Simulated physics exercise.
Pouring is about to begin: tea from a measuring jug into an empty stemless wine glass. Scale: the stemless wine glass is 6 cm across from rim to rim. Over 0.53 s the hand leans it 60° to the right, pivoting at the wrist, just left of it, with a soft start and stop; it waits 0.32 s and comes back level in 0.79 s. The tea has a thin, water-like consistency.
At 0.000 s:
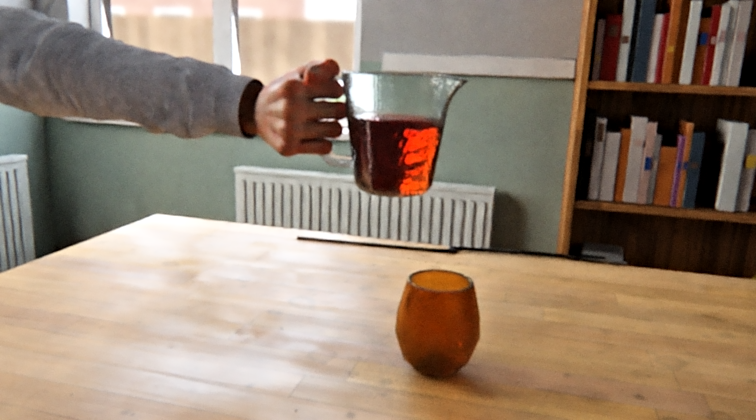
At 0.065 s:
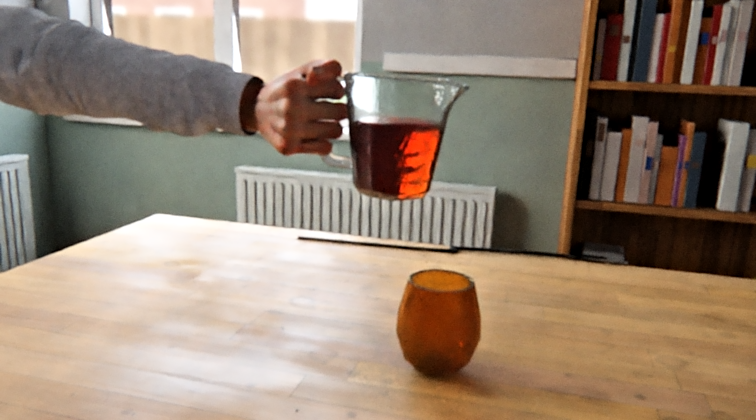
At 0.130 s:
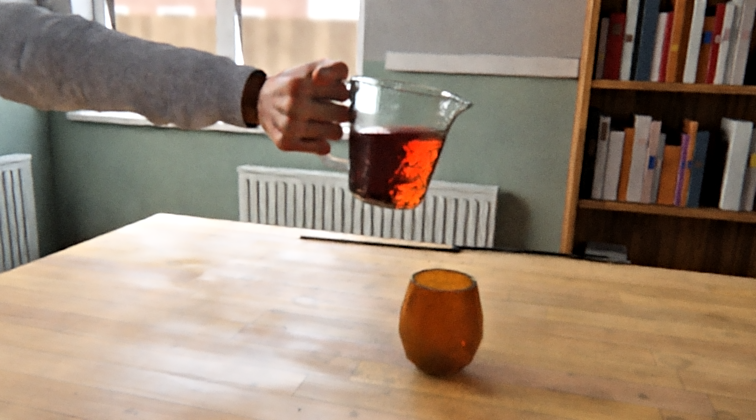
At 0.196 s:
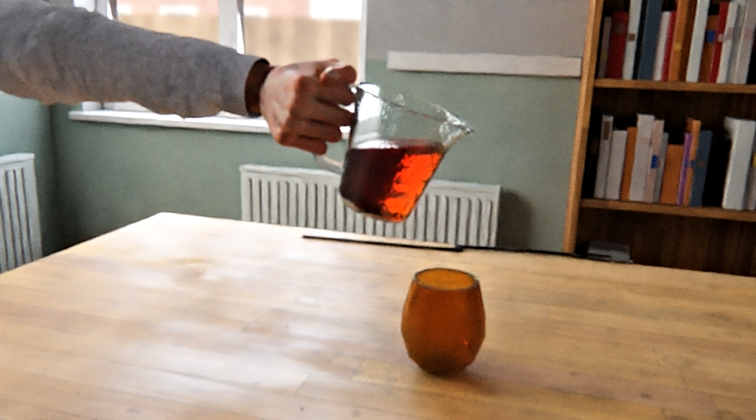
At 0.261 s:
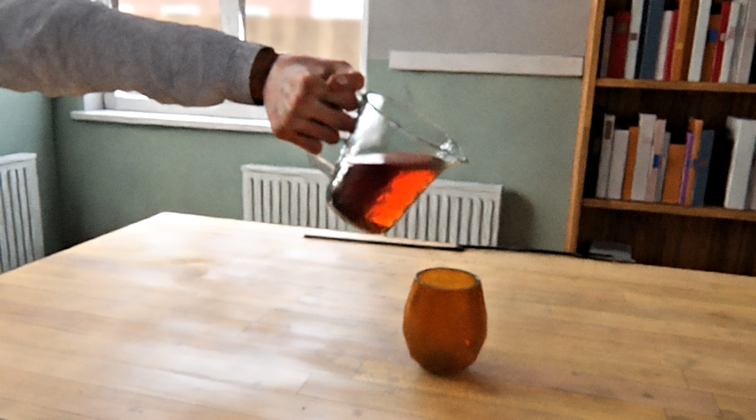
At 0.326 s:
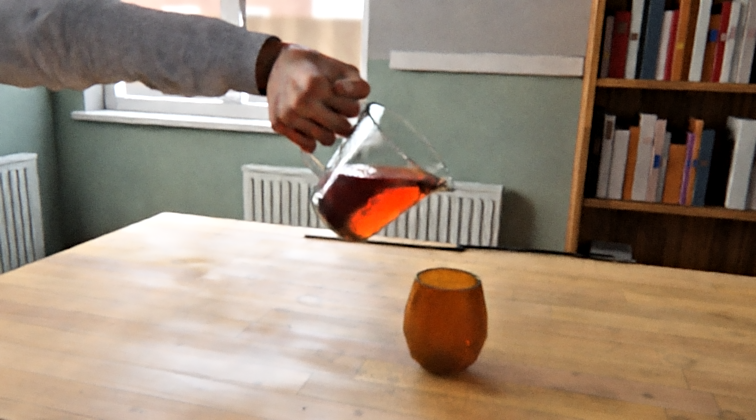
A hand tilts a glass jug of red-brown tea rightward above an amber glass.
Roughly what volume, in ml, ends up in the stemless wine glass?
140 ml.
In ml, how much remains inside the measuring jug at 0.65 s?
Contents remaining: Around 300 ml.
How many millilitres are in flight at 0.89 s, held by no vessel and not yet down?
I'd say some 25 ml of liquid is up in the air.
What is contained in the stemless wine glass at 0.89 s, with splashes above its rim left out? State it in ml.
Reading: Approx. 100 ml.
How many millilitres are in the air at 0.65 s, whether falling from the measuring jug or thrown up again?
Estimate: Some 25 ml.
After 0.65 s the tilt is 60° and the stemless wine glass has 30 ml, the measuring jug 305 ml, and 0 ml is on the table.
After 0.89 s the tilt is 60° and the stemless wine glass has 100 ml, the measuring jug 230 ml, and 0 ml is on the table.
After 1.13 s the tilt is 43° and the stemless wine glass has 135 ml, the measuring jug 215 ml, and 0 ml is on the table.
After 1.40 s the tilt is 12° and the stemless wine glass has 140 ml, the measuring jug 215 ml, and 0 ml is on the table.
In the end the stemless wine glass has 140 ml, the measuring jug 215 ml, and 0 ml is on the table.
